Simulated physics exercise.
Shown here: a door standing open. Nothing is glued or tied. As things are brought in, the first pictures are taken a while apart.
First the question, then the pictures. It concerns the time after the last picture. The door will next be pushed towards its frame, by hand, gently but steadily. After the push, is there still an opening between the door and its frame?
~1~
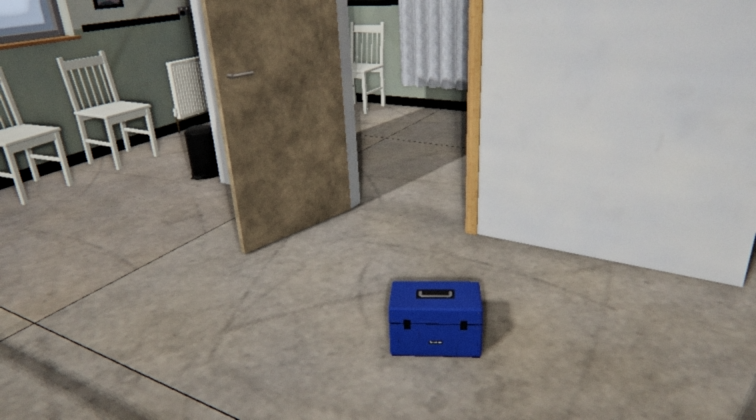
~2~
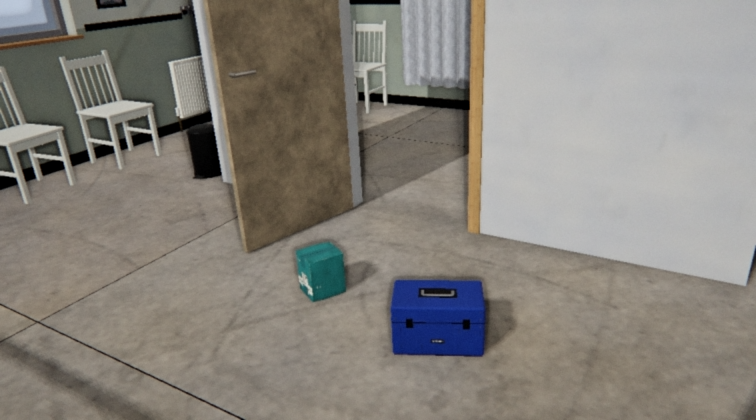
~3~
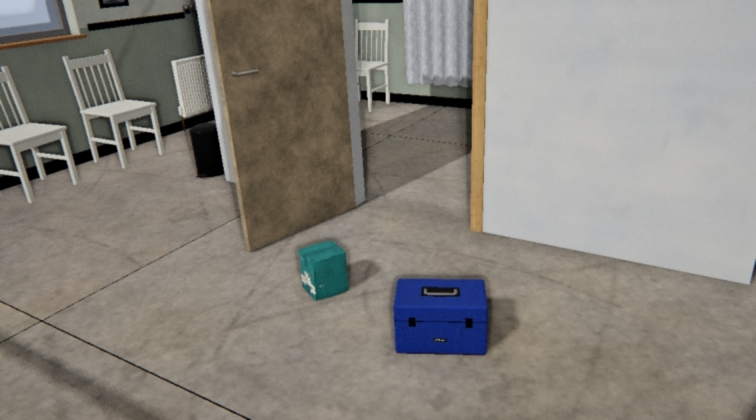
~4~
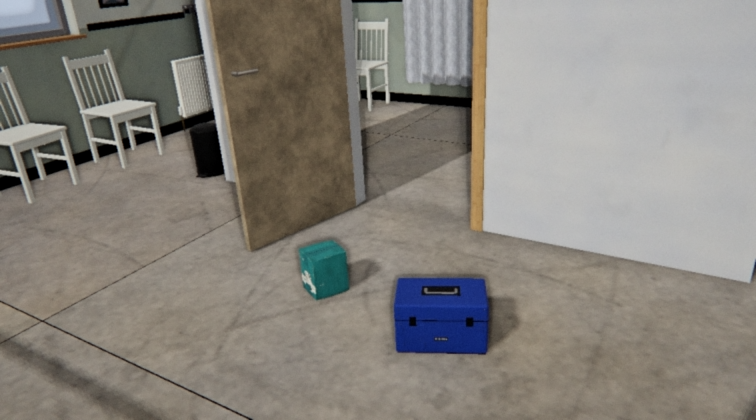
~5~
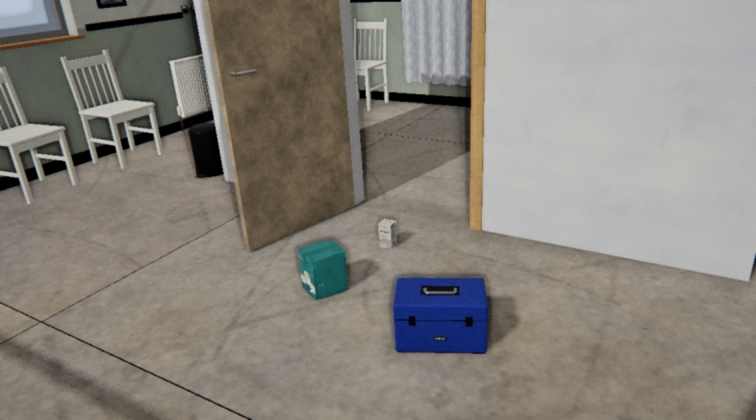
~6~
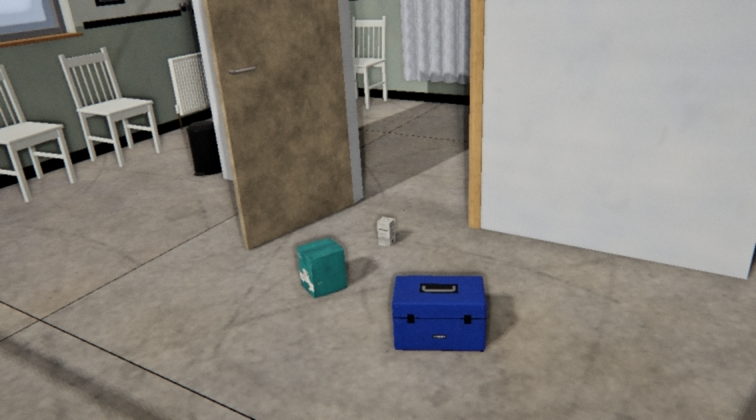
My guess: Door fully home.
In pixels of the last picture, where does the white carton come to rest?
End point in the final view: About (462, 203).
Then, 0.80 s after the last picture, door 66° open.
Then, 1.20 s after the last picture, door 31° open; white carton slid well along near (409, 227).
Then, 1.40 s after the last picture, door 13° open; white carton slid well along near (436, 218).
Then, 1.60 s after the last picture, door 0° open; white carton tipped 6° from how it was near (455, 205).
At rest, door 0° open; tipped over on the floor, white carton; the other 2 in place. Seen from the same camera at the end, white carton near (462, 203).
